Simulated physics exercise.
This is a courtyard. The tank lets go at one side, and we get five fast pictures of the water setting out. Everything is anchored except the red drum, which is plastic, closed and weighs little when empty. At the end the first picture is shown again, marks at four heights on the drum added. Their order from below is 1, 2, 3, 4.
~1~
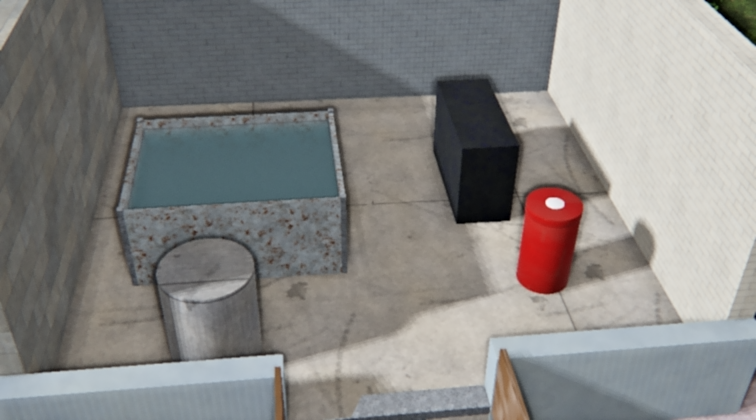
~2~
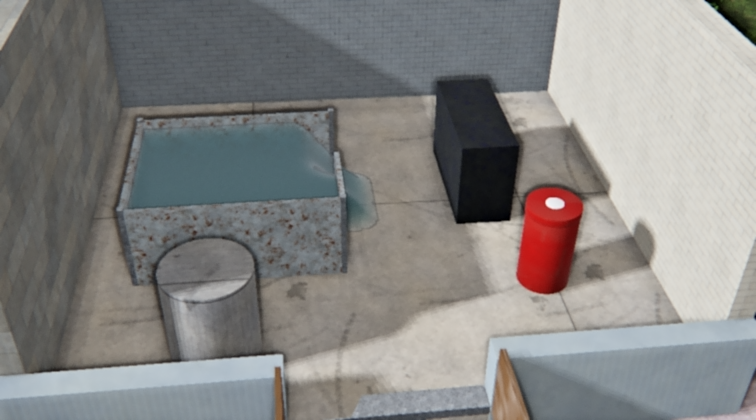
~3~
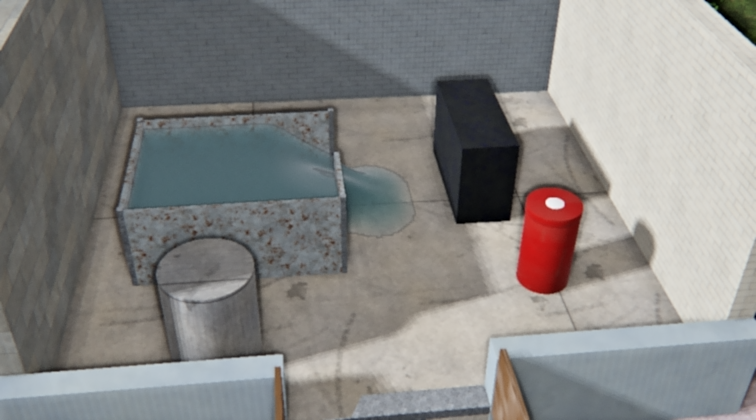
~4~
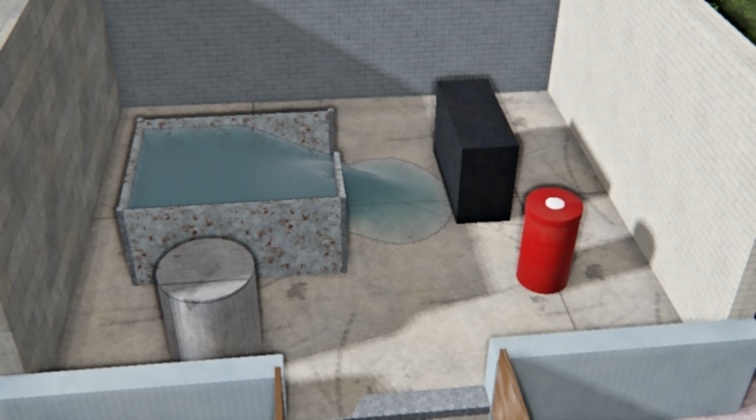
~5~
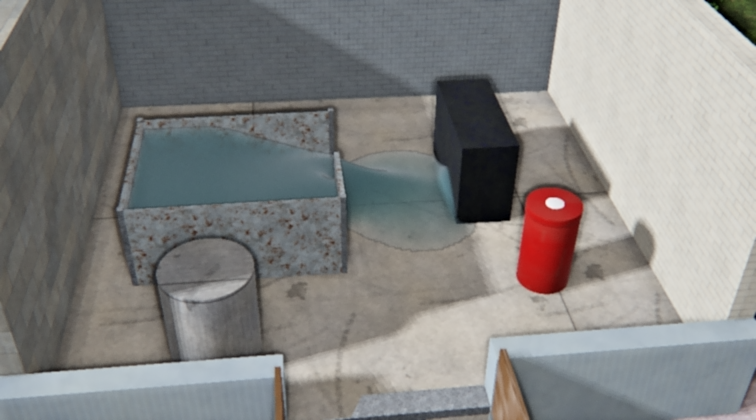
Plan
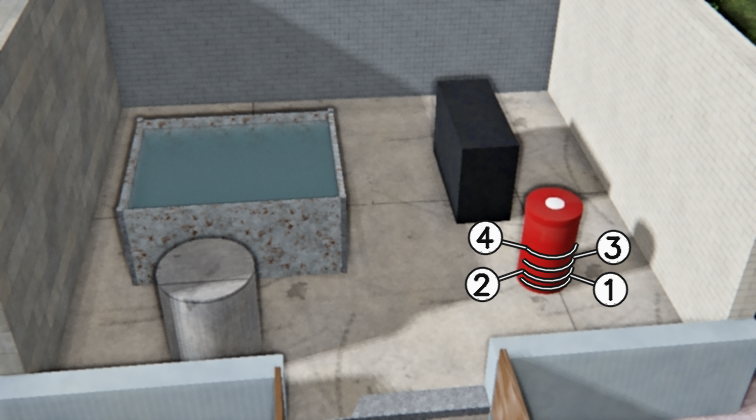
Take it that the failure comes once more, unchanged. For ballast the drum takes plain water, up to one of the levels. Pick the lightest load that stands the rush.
2 is the one.
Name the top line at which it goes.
That is line 1.
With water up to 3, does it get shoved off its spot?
No, not at all.
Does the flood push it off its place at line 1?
Yes.
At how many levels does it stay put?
Three of them.
On the marked copy, 1 at (550, 288); 2 at (552, 280); 3 at (554, 270); 4 at (556, 257); from the bottom up 1, 2, 3, 4.
For line 1, it is pushed about its own width away.
For line 2, it shifts by a finger or two and stays.
For line 3, it does not move.
For line 4, it does not move.
